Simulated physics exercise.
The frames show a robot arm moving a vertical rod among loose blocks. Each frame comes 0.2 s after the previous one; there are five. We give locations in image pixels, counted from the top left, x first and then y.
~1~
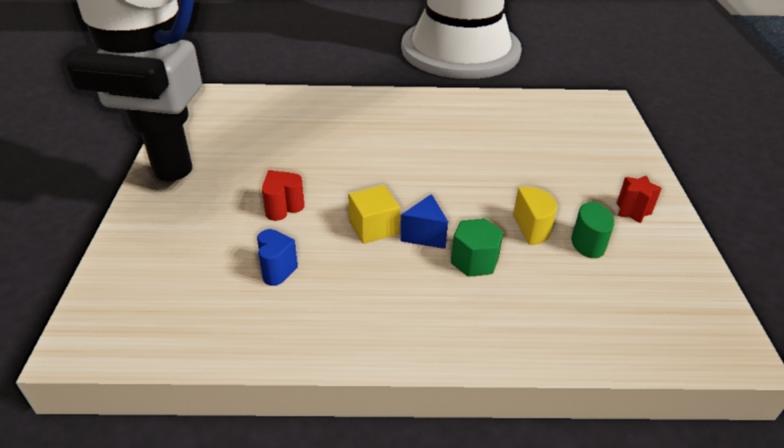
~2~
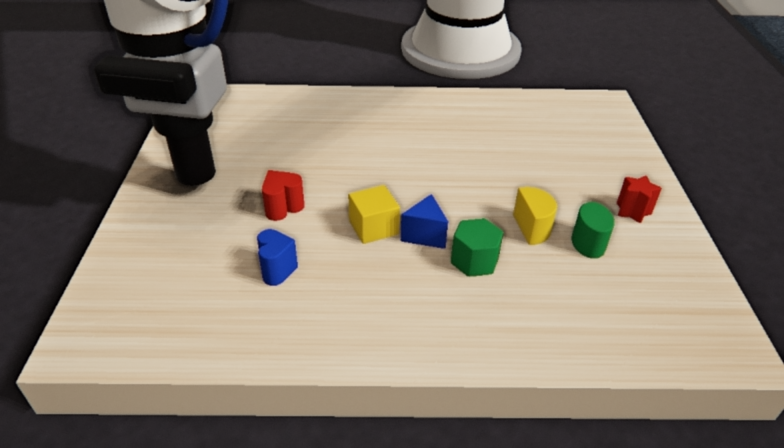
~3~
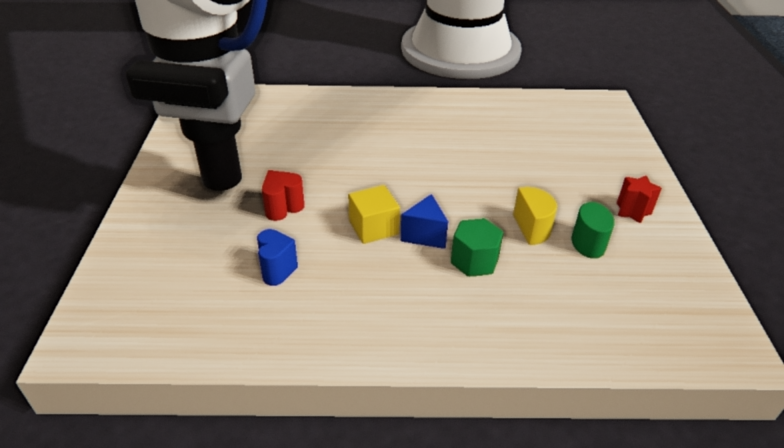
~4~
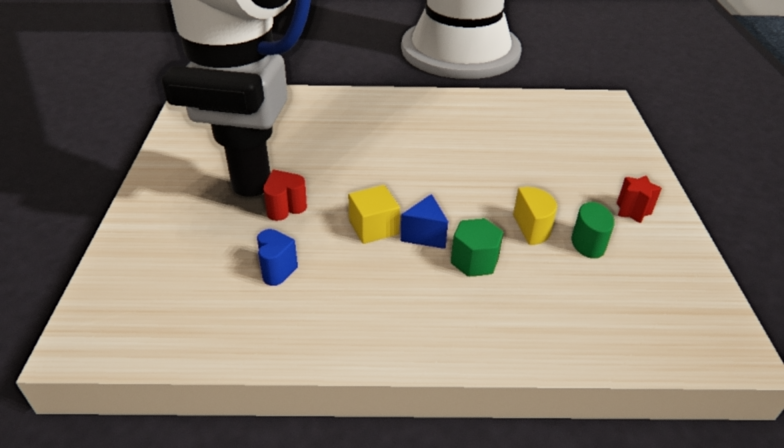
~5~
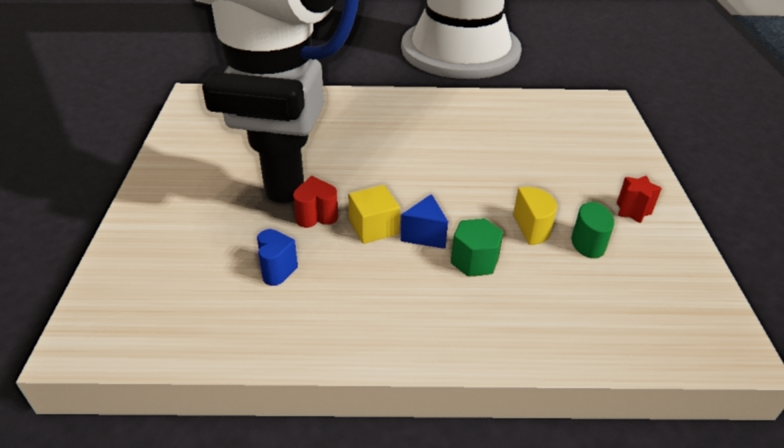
To begin with, a robot arm holds a dark vertical rod at the left of a wooden board scattered with red, yellow, blue and green blocks. The arm slides the rod rightward to the red heart-shaped block, then pushes that block right, close to the yellow block, while the others stay still.
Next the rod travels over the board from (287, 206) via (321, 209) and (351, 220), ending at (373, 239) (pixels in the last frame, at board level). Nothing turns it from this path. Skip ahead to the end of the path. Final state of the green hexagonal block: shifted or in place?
It is moved off its spot.
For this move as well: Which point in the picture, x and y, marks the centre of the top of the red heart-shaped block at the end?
It should be at about (400, 194).
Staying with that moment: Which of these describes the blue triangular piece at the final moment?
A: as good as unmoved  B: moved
My pick is B.
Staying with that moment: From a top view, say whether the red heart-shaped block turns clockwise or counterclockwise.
Top view: Counterclockwise.
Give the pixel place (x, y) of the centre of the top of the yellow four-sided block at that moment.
At (440, 198).
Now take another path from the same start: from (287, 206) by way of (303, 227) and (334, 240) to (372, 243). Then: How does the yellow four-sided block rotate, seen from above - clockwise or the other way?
If we look at it from overhead, the yellow four-sided block pivots clockwise.
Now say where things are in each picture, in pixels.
Rod's lower end (173, 170); red heart-shaped block (280, 181); yellow four-sided block (374, 200); blue triangular piece (427, 209); green hexagonal block (479, 233), in the first frame.
Rod (196, 175); blocks still, in the second frame.
Rod (222, 180); blocks still, in the third frame.
Rod (252, 185); red heart-shaped block (282, 181), in the fourth frame.
Rod (285, 191); red heart-shaped block (315, 189); yellow four-sided block (374, 200); blue triangular piece (427, 209); green hexagonal block (479, 233), in the fifth frame.
What follows on the original path. Halfway along, rod (336, 199); red heart-shaped block (373, 194), turned 30° anticlockwise; yellow four-sided block (412, 201), turned 45° clockwise; blue triangular piece (442, 214), turned 20° anticlockwise; green hexagonal block (485, 235).
At the end, rod (372, 224); red heart-shaped block (400, 194), turned 55° anticlockwise; yellow four-sided block (440, 198), turned 55° clockwise; blue triangular piece (468, 214); green hexagonal block (499, 241), turned 35° clockwise.
